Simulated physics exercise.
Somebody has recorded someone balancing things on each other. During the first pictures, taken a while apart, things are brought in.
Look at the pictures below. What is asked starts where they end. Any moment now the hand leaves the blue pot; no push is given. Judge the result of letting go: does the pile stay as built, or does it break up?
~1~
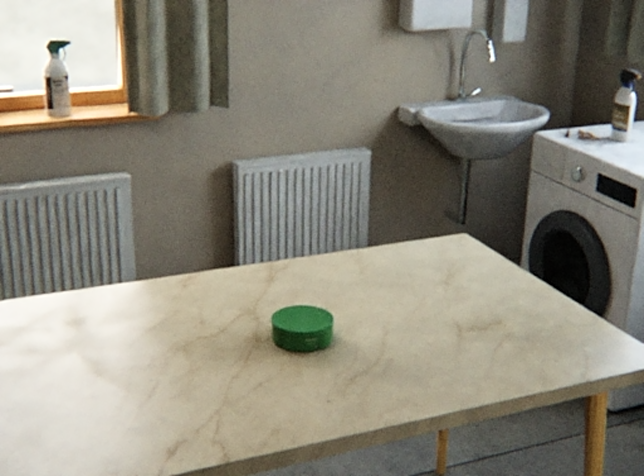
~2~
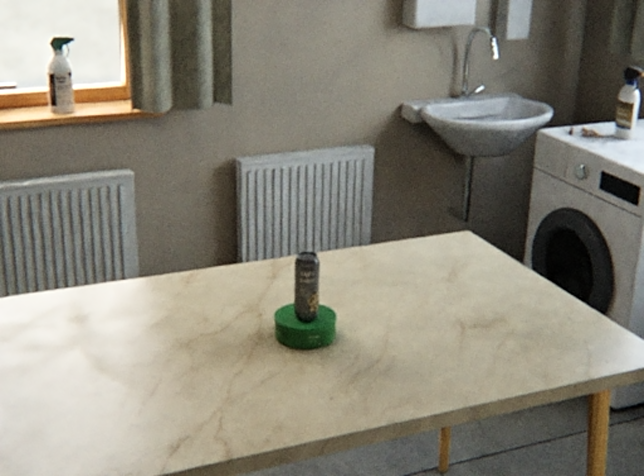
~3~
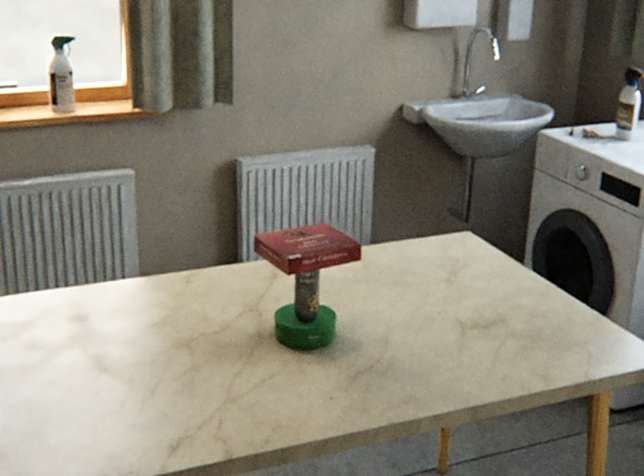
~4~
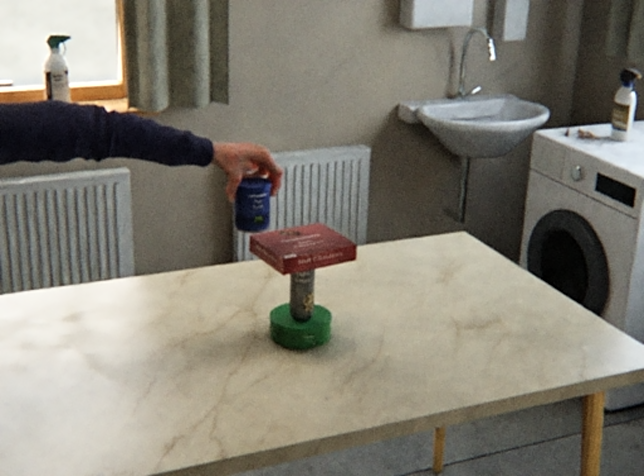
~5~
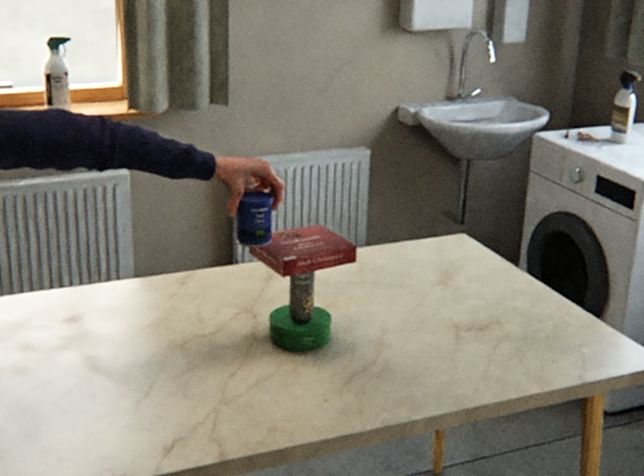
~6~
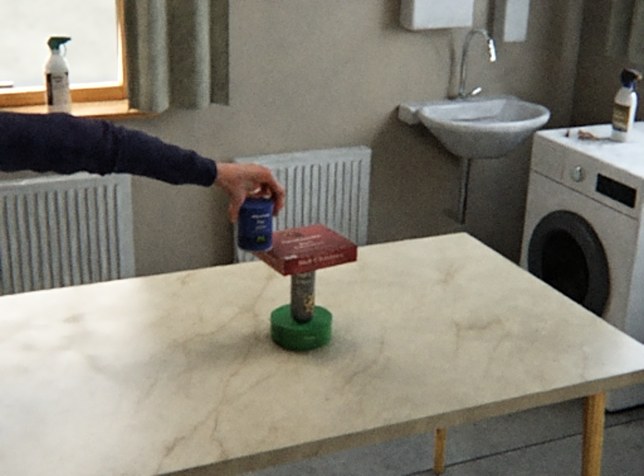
Looks like it isn't steady enough.
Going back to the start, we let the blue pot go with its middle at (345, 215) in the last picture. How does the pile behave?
It collapses.
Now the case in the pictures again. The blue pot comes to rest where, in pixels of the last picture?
At about (195, 330).
Then, 0.50 s past the last view, red packet and blue pot now fallen.
Then, 0.90 s past the last view, things are still on the move.
Finally, fallen, red packet and blue pot; the other 2 still in place. Final places as the last picture's camera would see them, blue pot near (195, 330). The pile comes apart.
